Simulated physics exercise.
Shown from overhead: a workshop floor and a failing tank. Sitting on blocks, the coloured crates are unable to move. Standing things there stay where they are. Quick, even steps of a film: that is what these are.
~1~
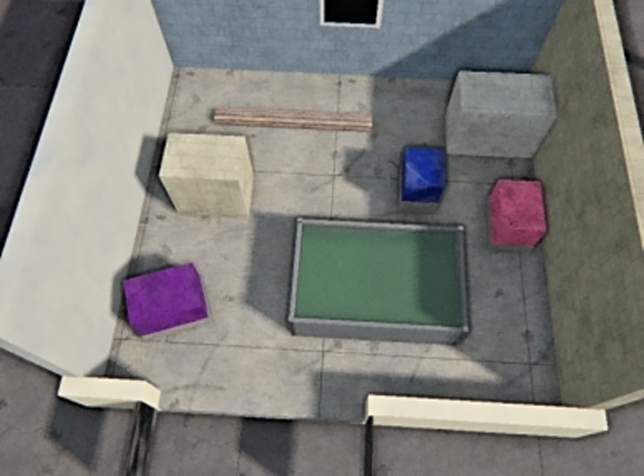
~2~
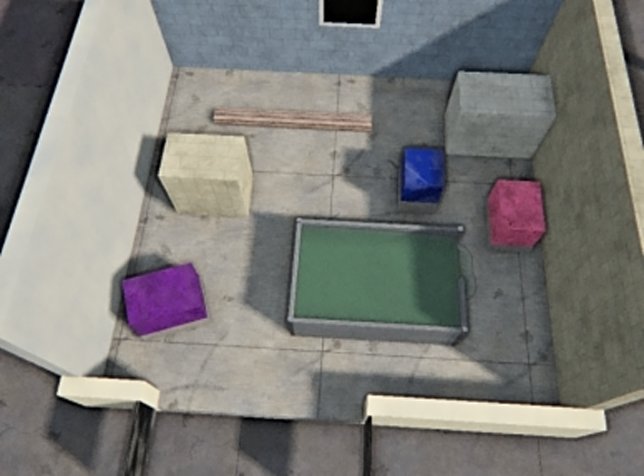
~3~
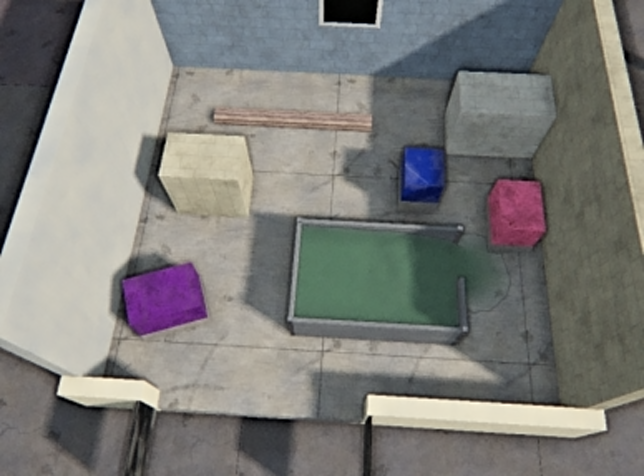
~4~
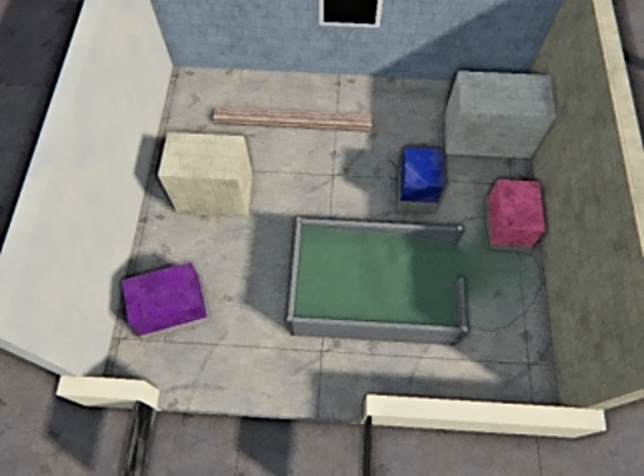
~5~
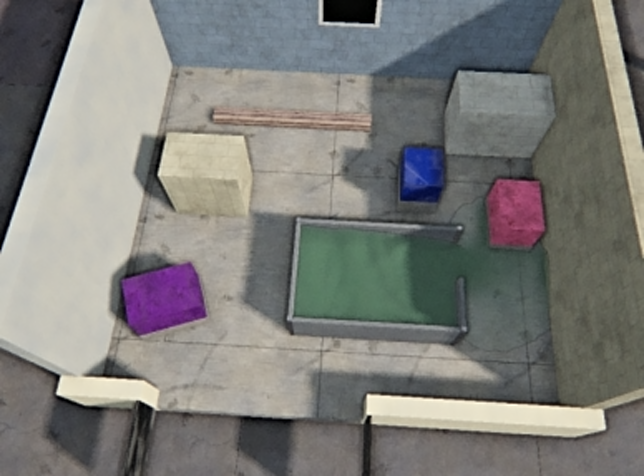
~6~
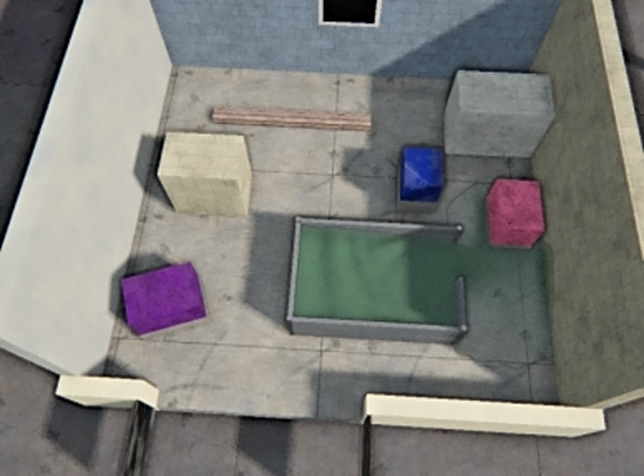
At the start, still green water fills a grey-walled tank on a workshop floor among coloured crates. A gap opens in the tank's right side and water pours out through it, then spreads rightward across the floor to the wall and around the pinkish-red crate, while the crates stay put.
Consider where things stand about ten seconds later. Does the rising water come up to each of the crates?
The blue crate will come through untouched, the pink crate will not stay dry, the purple crate will come through untouched.
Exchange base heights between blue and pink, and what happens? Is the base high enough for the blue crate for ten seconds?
The blue crate is not reached.
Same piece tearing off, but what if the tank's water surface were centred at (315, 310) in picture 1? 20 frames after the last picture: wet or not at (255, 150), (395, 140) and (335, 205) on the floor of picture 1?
The first spot is not reached, the second inundated, and the third not reached.
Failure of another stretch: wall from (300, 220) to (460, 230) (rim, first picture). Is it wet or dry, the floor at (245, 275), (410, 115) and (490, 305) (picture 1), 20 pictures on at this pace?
Spot one: Spared by the leak. Spot two: Reached by the flood. Spot three: Reached by the flood.
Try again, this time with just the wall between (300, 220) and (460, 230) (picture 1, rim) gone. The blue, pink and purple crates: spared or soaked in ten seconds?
In my view the blue crate gets reached; as for the pink crate, it gets reached; the purple crate is never reached.
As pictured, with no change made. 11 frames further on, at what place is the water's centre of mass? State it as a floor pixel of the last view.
The water's middle lies around (427, 280).
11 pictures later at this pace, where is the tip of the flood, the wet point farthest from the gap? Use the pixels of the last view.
Somewhere near (523, 87).
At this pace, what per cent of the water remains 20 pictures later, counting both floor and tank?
About 100 %.
A moment on, water covers 15 % of the floor; the blue crate water round its plinth, the pink crate water round its plinth, the purple crate not reached.
Next, water covers 25 % of the floor; the blue crate water round its plinth, the pink crate water round its plinth, the purple crate not reached.
Then, water covers 45 % of the floor; the blue crate water round its plinth, the pink crate water round its plinth, the purple crate not reached.
Later, water covers 80 % of the floor; the blue crate water round its plinth, the pink crate water round its plinth, the purple crate water round its plinth.
In the end, water covers 95 % of the floor; the blue crate stayed above the water, the pink crate was topped, the purple crate stayed above the water.
